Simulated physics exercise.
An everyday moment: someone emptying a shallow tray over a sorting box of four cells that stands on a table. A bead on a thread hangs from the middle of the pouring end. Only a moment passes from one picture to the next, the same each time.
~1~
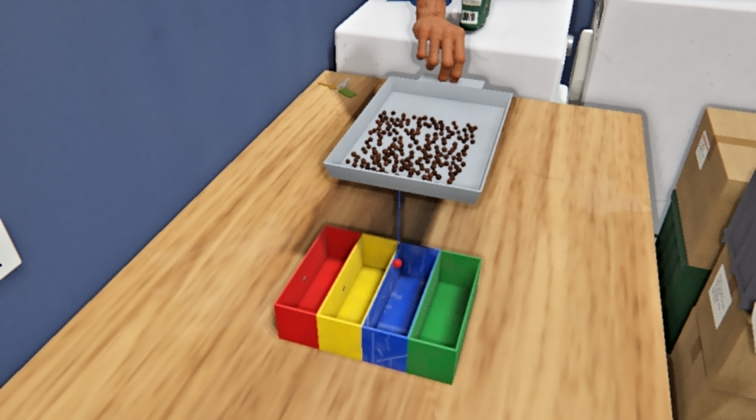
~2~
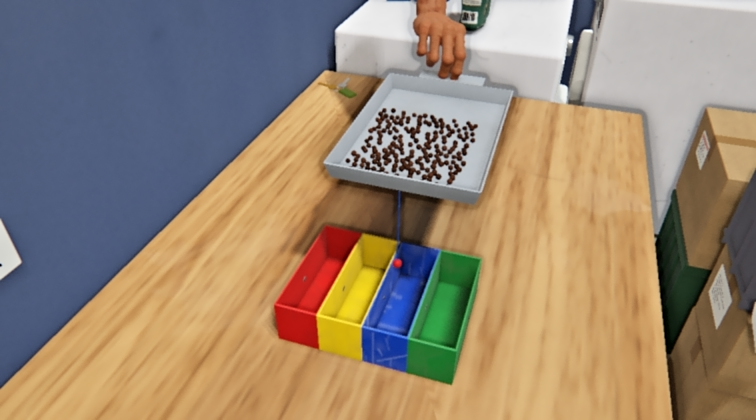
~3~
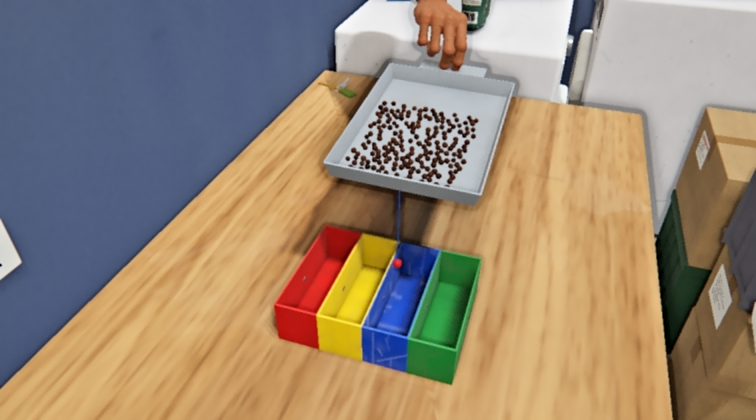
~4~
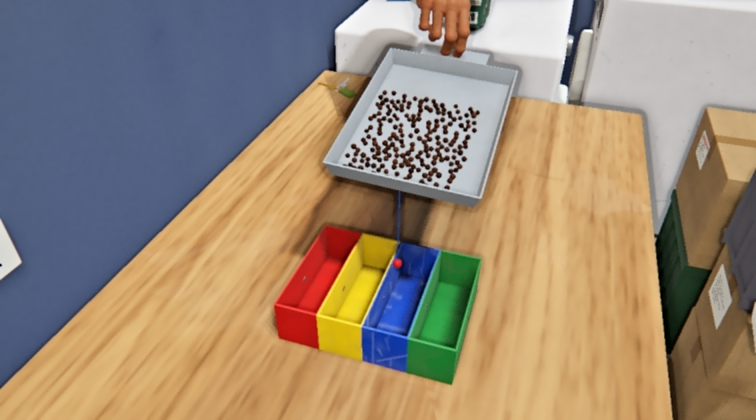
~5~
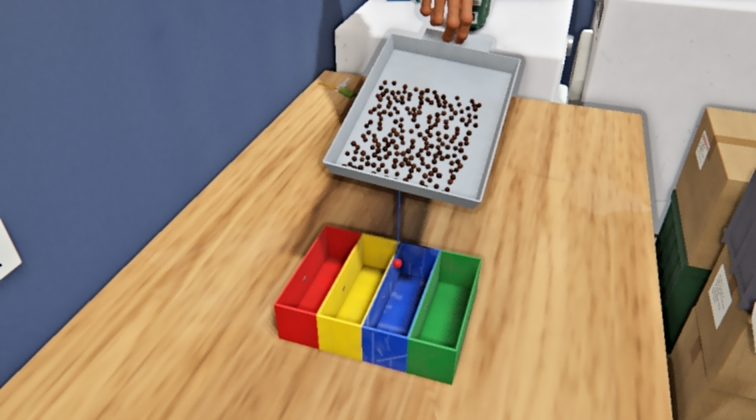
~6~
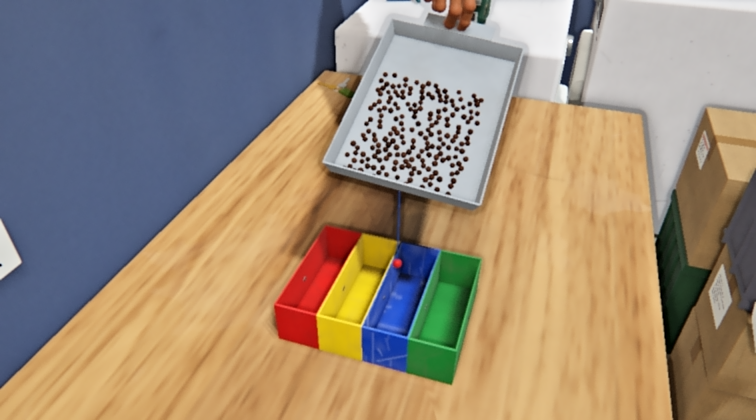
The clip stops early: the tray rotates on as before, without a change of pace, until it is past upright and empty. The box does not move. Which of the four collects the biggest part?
Fullest: The green cell.
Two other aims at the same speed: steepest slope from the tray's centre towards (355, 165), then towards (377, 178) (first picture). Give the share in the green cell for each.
Roughly 0 per cent, and 0 per cent.
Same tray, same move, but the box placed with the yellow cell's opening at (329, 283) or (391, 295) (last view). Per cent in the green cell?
In turn 30 and 30 in a hundred.
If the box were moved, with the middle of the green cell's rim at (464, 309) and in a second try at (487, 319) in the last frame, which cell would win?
At the first place the green cell, at the second blue.
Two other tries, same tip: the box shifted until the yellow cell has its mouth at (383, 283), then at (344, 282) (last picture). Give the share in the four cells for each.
Roughly 100 per cent, and 60 per cent.
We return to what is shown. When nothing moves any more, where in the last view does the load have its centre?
Near (438, 339).
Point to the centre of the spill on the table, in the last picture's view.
Roughly at (512, 352).
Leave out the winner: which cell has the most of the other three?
Second comes blue.
Soon, tray tipped steeply; nearly all on the tray; a small part falling or outside the box.
A while on, tray tipped past a quarter turn; about a quarter on the tray; about a third in the green cell; a stray few in the blue cell; a stray few in the yellow cell; about a third falling or outside the box.
Towards the end, tray tipped past a quarter turn; most in the green cell; a small part in the blue cell; a stray few in the yellow cell; a small part falling or outside the box.
Finally, tray tipped past a quarter turn; most in the green cell; a small part in the blue cell; a stray few in the yellow cell; none in the red cell; a small part outside the box.
